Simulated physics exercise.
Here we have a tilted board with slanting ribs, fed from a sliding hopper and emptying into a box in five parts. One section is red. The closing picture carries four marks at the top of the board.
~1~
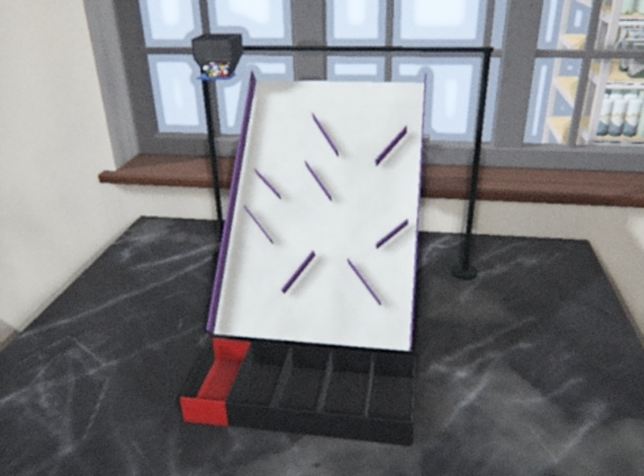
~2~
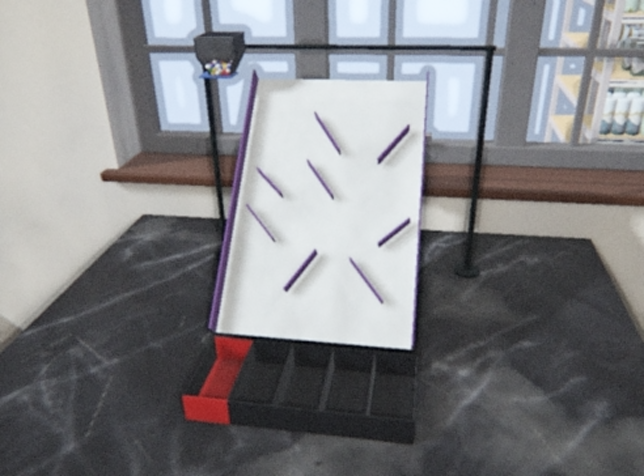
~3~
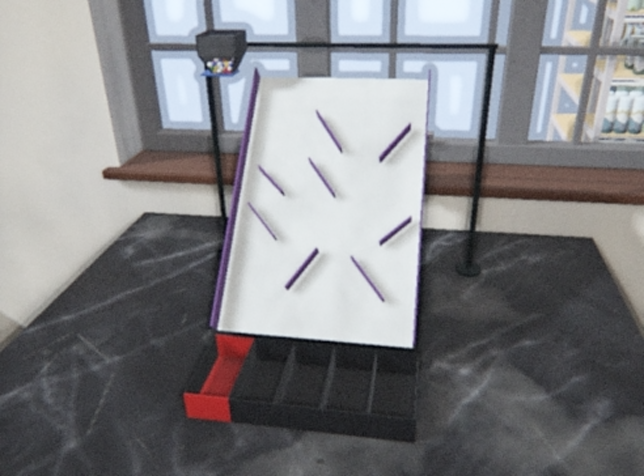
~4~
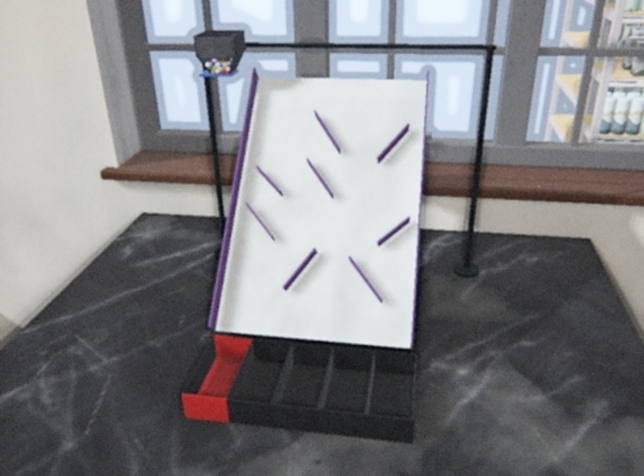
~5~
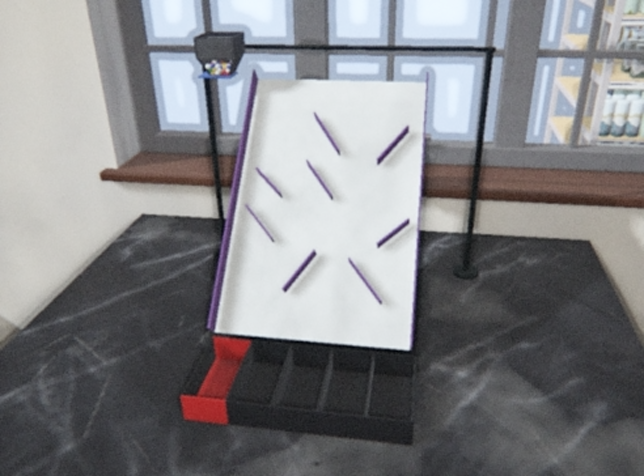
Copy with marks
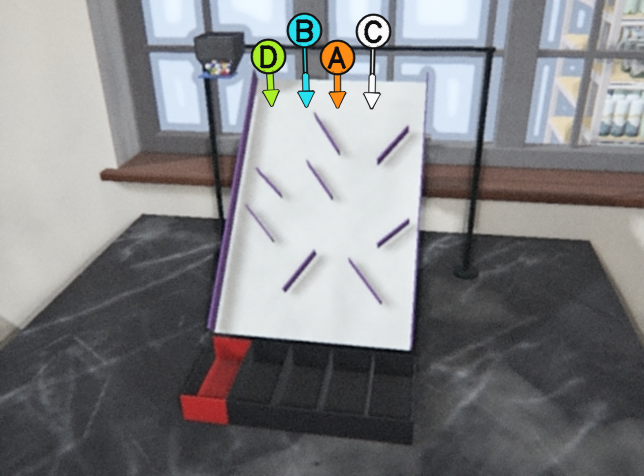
A tilted white board with purple edges stands on a dark, veined stone surface before a wooden sill and a grey-framed window, seen from the front and slightly above. Eight slanting purple ribs cross it, a dark hopper of small beads hangs at upper left on a black frame, and a black box below has a red leftmost section. Nothing on the board moves; only the camera shifts very slightly.
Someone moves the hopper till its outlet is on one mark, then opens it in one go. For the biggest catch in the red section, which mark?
D is best.
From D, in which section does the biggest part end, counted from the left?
The first from the left.
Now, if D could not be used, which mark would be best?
B.
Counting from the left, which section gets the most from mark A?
It is the fifth one.
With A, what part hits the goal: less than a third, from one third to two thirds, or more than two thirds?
It is less than a third.
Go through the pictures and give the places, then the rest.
The first frame shows hopper at (220, 67), round plastic beads, door shut.
The second frame shows ribs (315, 111) to (339, 149), (378, 159) to (409, 124), (257, 167) to (280, 192).
The third frame shows ribs (309, 157) to (333, 193), (248, 202) to (274, 236), (379, 241) to (411, 216).
The fourth frame shows ribs (283, 288) to (315, 248), (349, 256) to (381, 300).
The fifth frame shows red section at (204, 408), number 1 of 5 from the left.
On the marked copy, mark A meets the board at (337, 102); mark B meets the board at (306, 101); mark C meets the board at (371, 102); mark D meets the board at (271, 100).
If A is chosen, a stray few in the red section, nearly all in other sections, a small part outside the box.
If B is chosen, about half in the red section, about a third in other sections, a small part outside the box.
If C is chosen, a stray few in the red section, nearly all in other sections, a stray few outside the box.
If D is chosen, about two thirds in the red section, about a quarter in other sections, a small part outside the box.
